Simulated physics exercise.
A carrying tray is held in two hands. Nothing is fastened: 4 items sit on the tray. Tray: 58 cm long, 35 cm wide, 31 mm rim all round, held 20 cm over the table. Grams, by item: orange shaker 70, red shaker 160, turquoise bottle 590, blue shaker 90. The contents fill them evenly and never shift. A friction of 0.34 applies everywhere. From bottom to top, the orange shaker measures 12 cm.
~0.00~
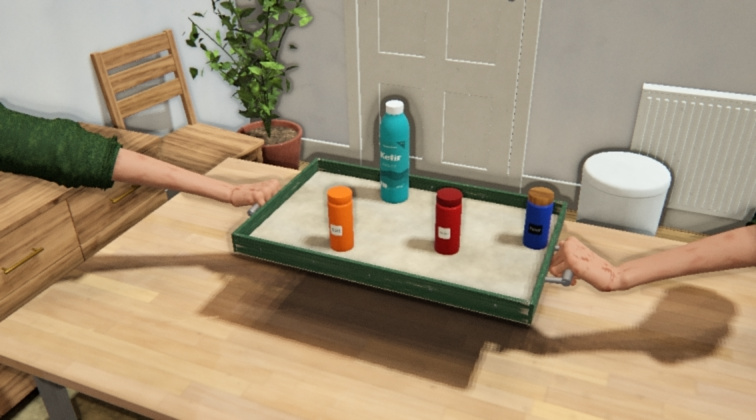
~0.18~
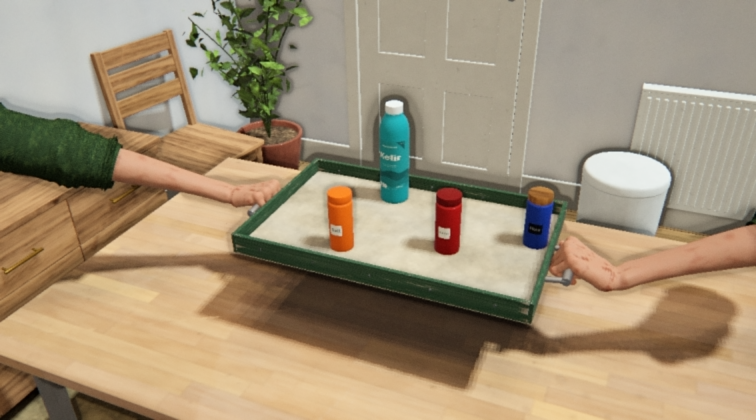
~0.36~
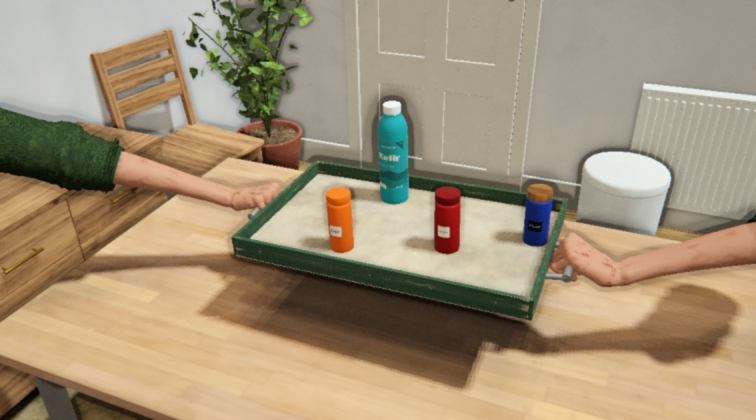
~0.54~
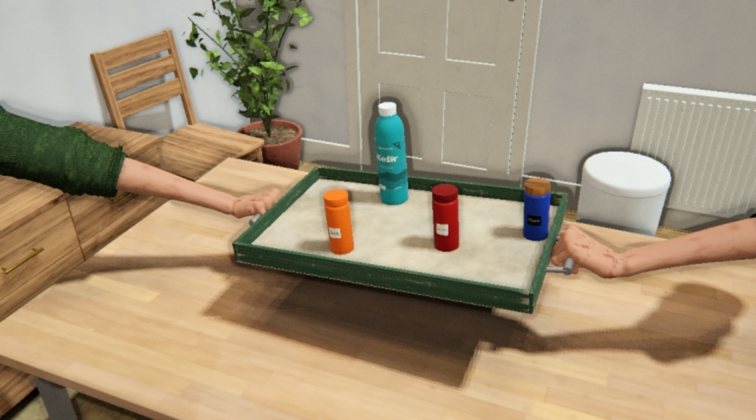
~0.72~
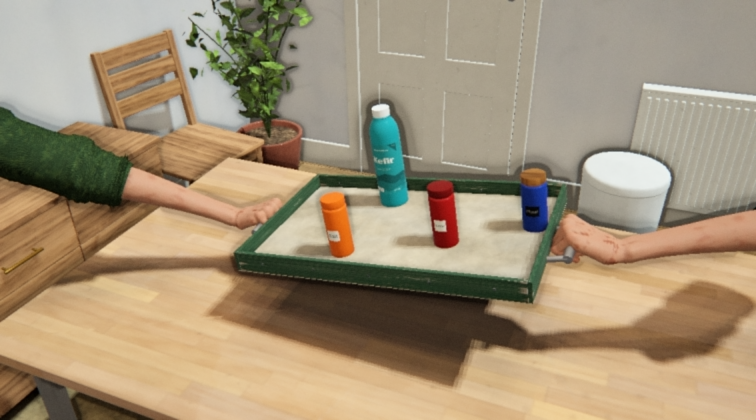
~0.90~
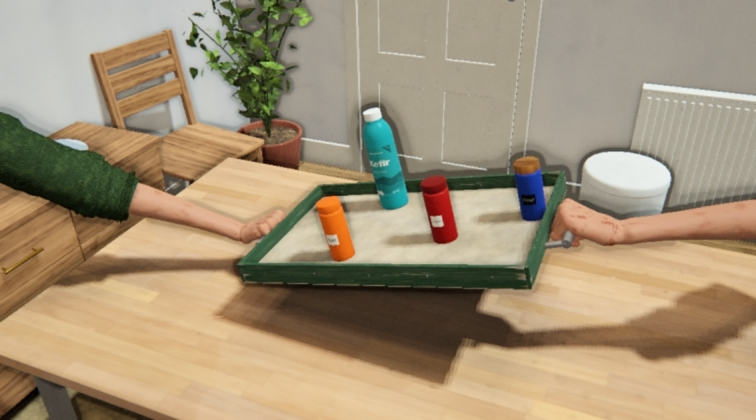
Green tray held by two hands above a wooden table, tilting left edge down with four upright containers leaning along with it.
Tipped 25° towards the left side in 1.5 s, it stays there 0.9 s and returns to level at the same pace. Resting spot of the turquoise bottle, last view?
Roughly (331, 168).
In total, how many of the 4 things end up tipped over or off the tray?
The tally is 4.
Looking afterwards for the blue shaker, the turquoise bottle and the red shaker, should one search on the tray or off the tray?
At the end the blue shaker remains on its base, the turquoise bottle remains on its base and the red shaker leaves its base.
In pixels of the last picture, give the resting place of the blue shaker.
It comes to rest somewhere around (315, 189).
After 1.50 s, tray tilted 25°, left edge down; turquoise bottle on its side near (335, 201); blue shaker moved 5 cm; red shaker moved 5 cm.
After 1.90 s, tray tilted 25°, left edge down; turquoise bottle on its side near (333, 206); orange shaker 65° off its base; blue shaker moved 28 cm.
After 2.10 s, tray tilted 25°, left edge down; orange shaker now off the tray; turquoise bottle on its side near (333, 206); blue shaker on its side.
After 3.20 s, tray tilted 14°, left edge down; red shaker now off the tray; turquoise bottle on its side near (330, 189); blue shaker on its side.
In the end (4.5 s), off the tray, orange shaker and red shaker; toppled on the tray, turquoise bottle and blue shaker. In the last view, turquoise bottle near (330, 168).
